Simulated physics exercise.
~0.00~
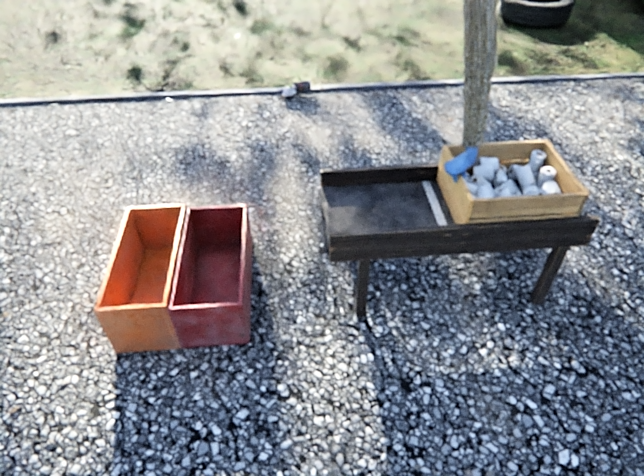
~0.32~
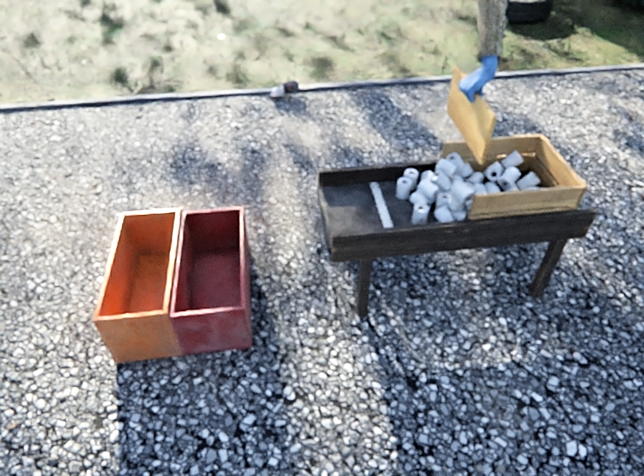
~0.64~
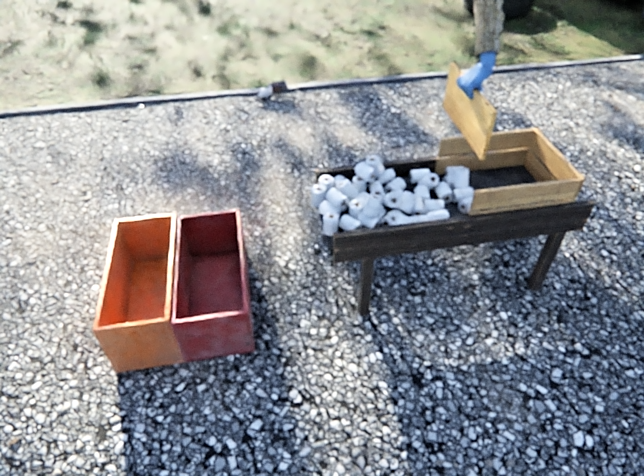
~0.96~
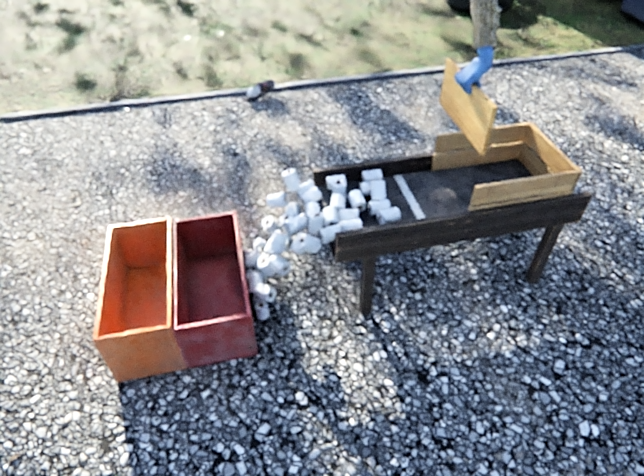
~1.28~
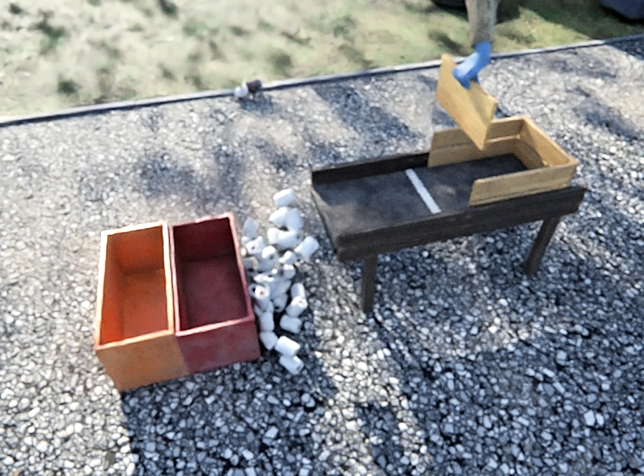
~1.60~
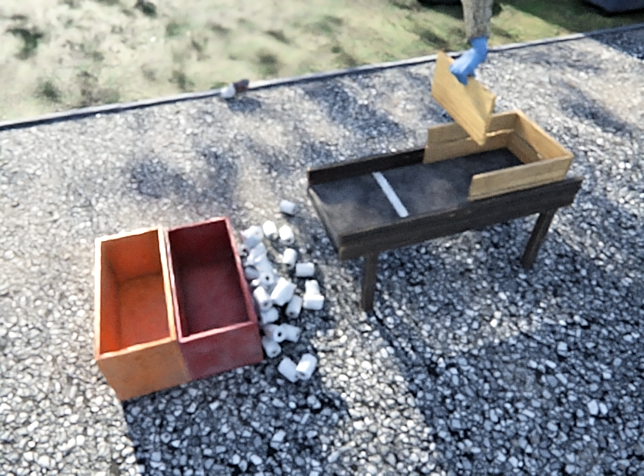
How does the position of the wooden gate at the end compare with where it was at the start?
At the start the gate was down at the left end of the wooden pen, holding the rolls in. By the end it was held up above the pen, leaving that end open.
